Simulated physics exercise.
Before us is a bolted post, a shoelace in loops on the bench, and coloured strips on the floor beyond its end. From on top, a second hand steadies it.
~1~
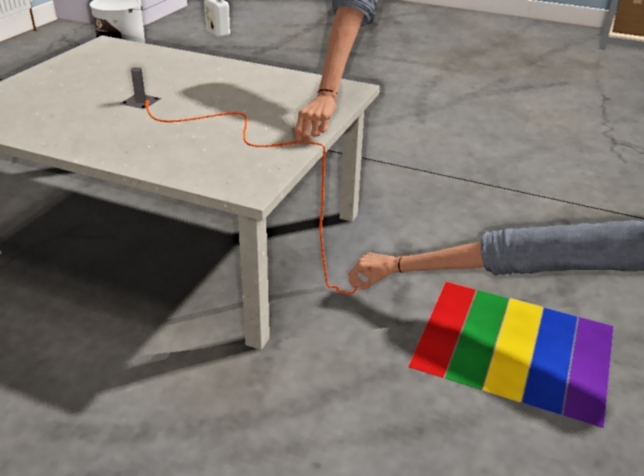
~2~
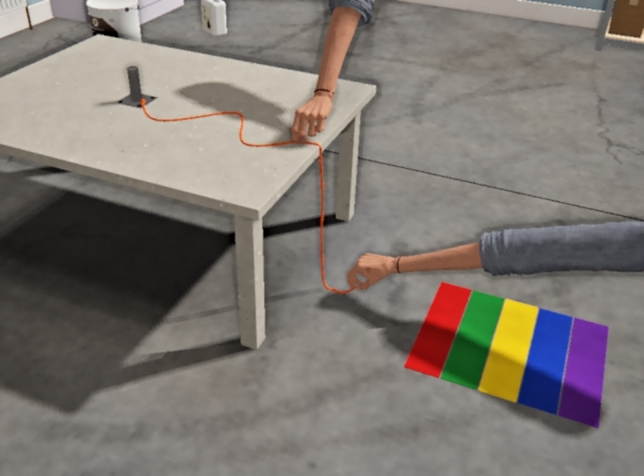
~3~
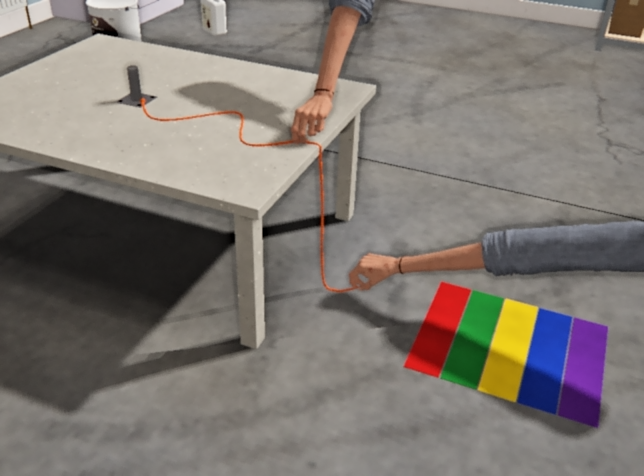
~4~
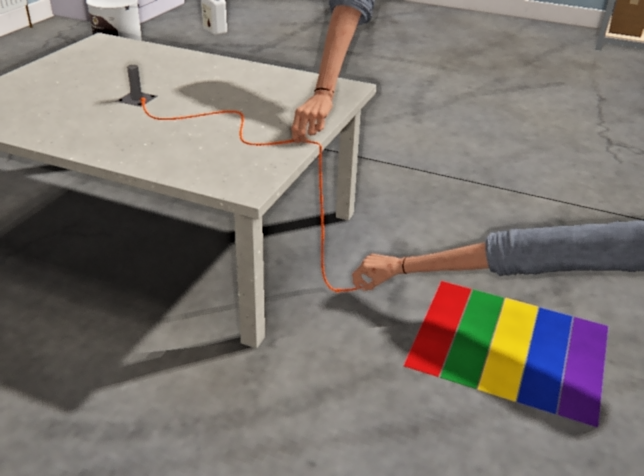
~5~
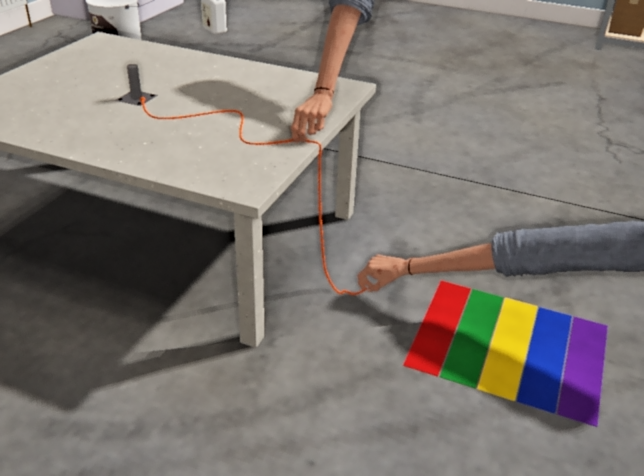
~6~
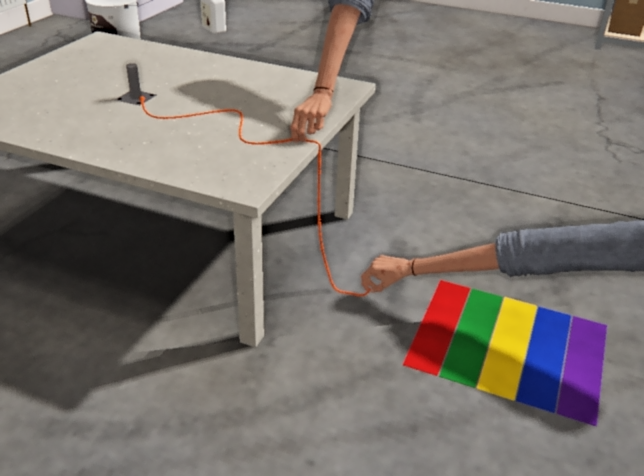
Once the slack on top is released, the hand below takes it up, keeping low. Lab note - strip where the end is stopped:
Blue strip.
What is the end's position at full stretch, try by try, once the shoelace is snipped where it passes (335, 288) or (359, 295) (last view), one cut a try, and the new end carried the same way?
First (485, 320), then (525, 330).
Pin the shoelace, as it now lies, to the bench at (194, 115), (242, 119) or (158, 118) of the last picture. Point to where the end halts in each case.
Approximately at (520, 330), at (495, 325) and at (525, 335), in that order.
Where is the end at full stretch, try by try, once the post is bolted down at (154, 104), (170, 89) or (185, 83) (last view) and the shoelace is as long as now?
(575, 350), (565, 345) and (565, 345).
A little later, end near (480, 320); over green.
Next, end near (521, 332); over yellow.
When it is tight, end near (545, 339); over blue. It halts on the blue strip.
